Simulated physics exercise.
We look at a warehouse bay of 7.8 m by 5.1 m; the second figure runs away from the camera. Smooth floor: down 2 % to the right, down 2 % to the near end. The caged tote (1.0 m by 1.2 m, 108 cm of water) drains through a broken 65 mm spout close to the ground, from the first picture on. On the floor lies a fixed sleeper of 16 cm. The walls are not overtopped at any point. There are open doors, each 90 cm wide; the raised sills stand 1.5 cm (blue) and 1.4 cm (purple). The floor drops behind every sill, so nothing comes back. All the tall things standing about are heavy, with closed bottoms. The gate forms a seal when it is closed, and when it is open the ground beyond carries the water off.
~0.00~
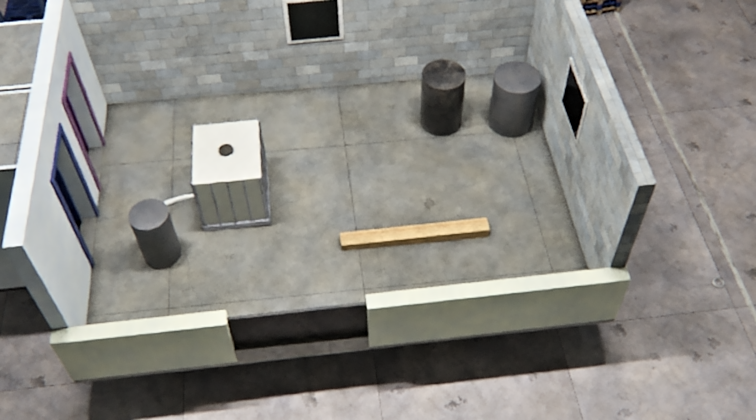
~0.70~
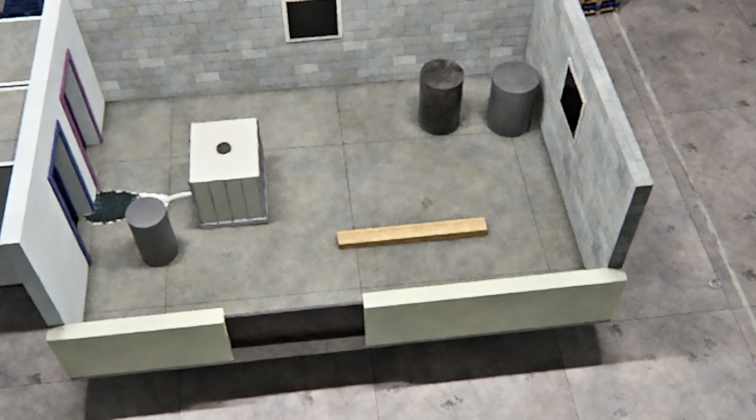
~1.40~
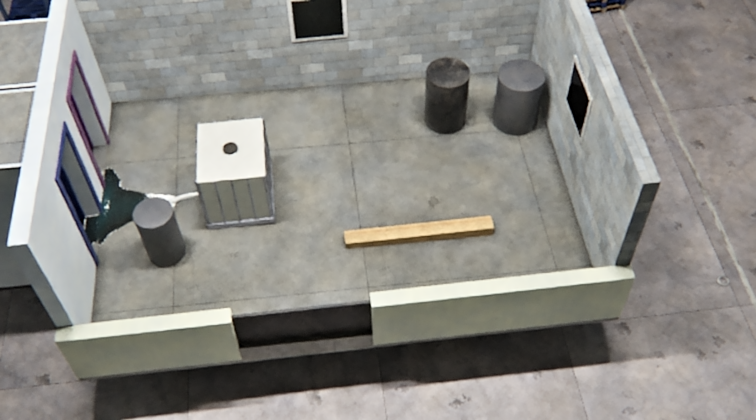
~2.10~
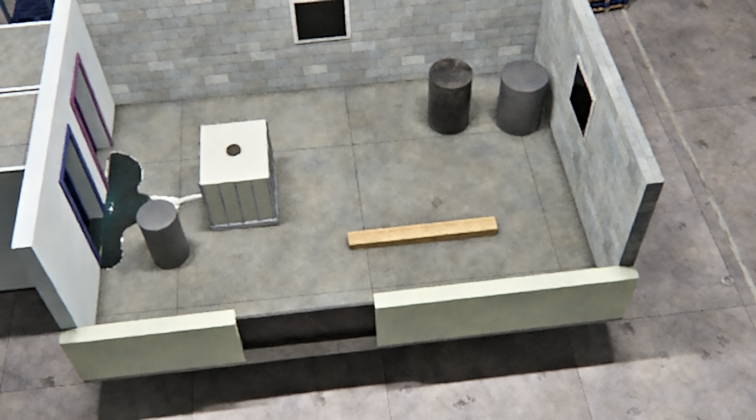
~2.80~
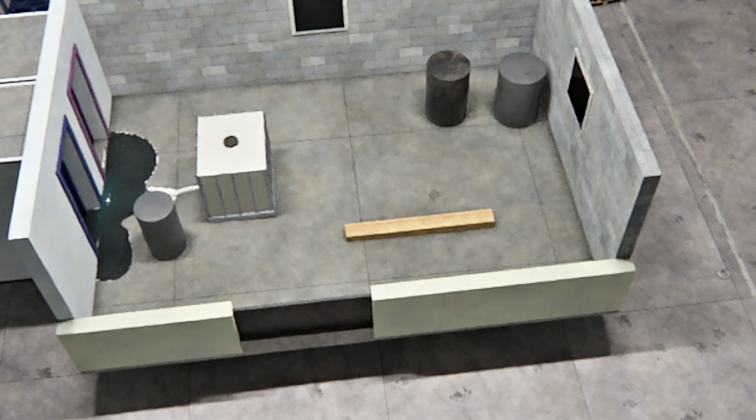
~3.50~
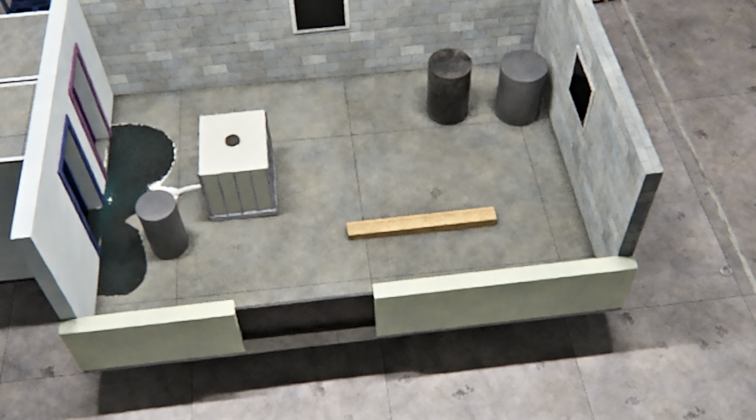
In a walled bay with drums, a wooden beam and a white caged tote, dark water spurted from the tote's left side, reached the left wall and spread along it in both directions.
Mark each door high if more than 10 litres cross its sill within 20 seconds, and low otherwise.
Blue door - high. Purple door - low.
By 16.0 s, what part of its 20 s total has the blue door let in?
Around 80 per cent of it is in by then.
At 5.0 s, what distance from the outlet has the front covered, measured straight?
Call it close to 2.6 m.
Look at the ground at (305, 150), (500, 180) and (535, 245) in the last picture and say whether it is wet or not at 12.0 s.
First waterlogged, then untouched, then untouched.
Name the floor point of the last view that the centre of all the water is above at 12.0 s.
Centre of water: Approx. (190, 216).
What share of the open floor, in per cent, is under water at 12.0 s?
The flood covers close to 25 per cent of the floor.
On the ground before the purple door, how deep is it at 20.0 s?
1.0 cm.
After 5.0 s water covers 10 % of the floor and is deepest (7 cm) near (106, 198); blue door 2.5 cm at the sill, 15 L in, purple door 1.1 cm at the sill, 0 L in.
After 8.0 s water covers 15 % of the floor and is deepest (7 cm) near (106, 198); blue door 2.5 cm at the sill, 26 L in, purple door 1.1 cm at the sill, 0 L in.
After 12.0 s water covers 25 % of the floor and is deepest (7 cm) near (106, 198); blue door 2.4 cm at the sill, 41 L in, purple door 1.1 cm at the sill, 0 L in.
After 16.0 s water covers 30 % of the floor and is deepest (7 cm) near (106, 198); blue door 2.4 cm at the sill, 55 L in, purple door 1.1 cm at the sill, 0 L in.
After 20.0 s water covers 35 % of the floor and is deepest (6 cm) near (106, 198); blue door 2.4 cm at the sill, 69 L in, purple door 1.1 cm at the sill, 0 L in.
